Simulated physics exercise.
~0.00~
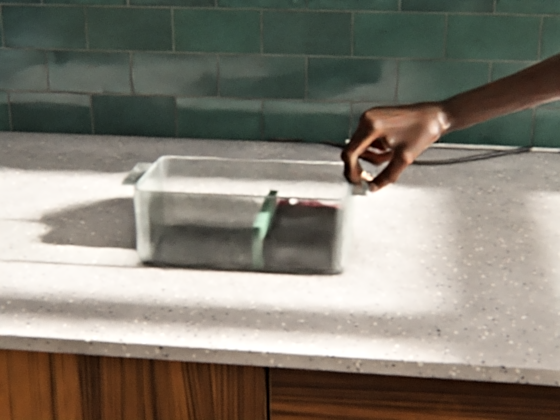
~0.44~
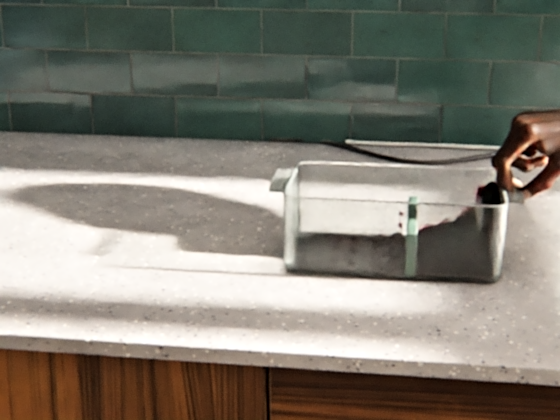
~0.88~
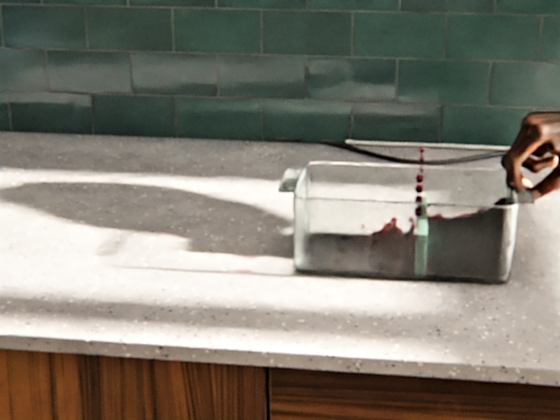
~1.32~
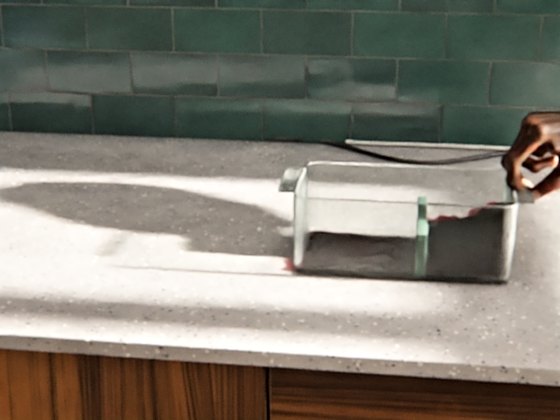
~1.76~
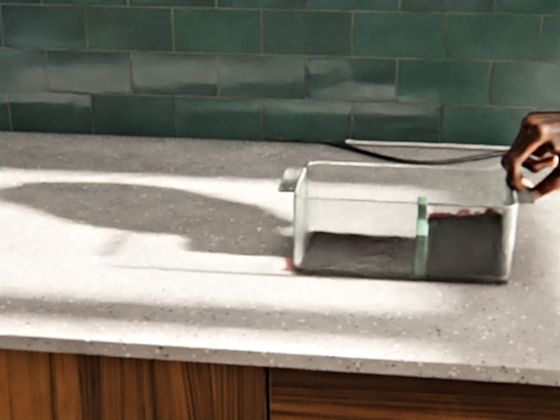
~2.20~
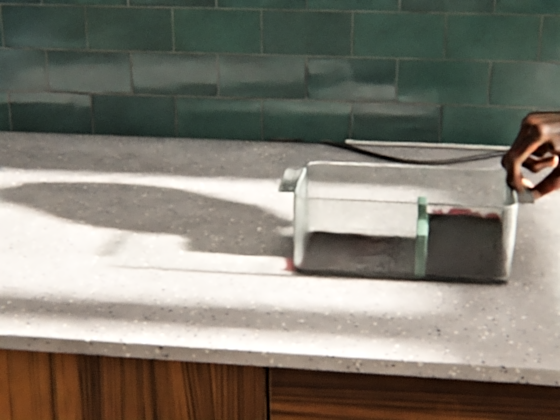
In the video, a hand slides a clear oblong tub with a green divider rightward across a speckled counter; the dark liquid inside surges and splashes, some crossing into the left part, before the tub stops and the liquid settles, higher on the right.
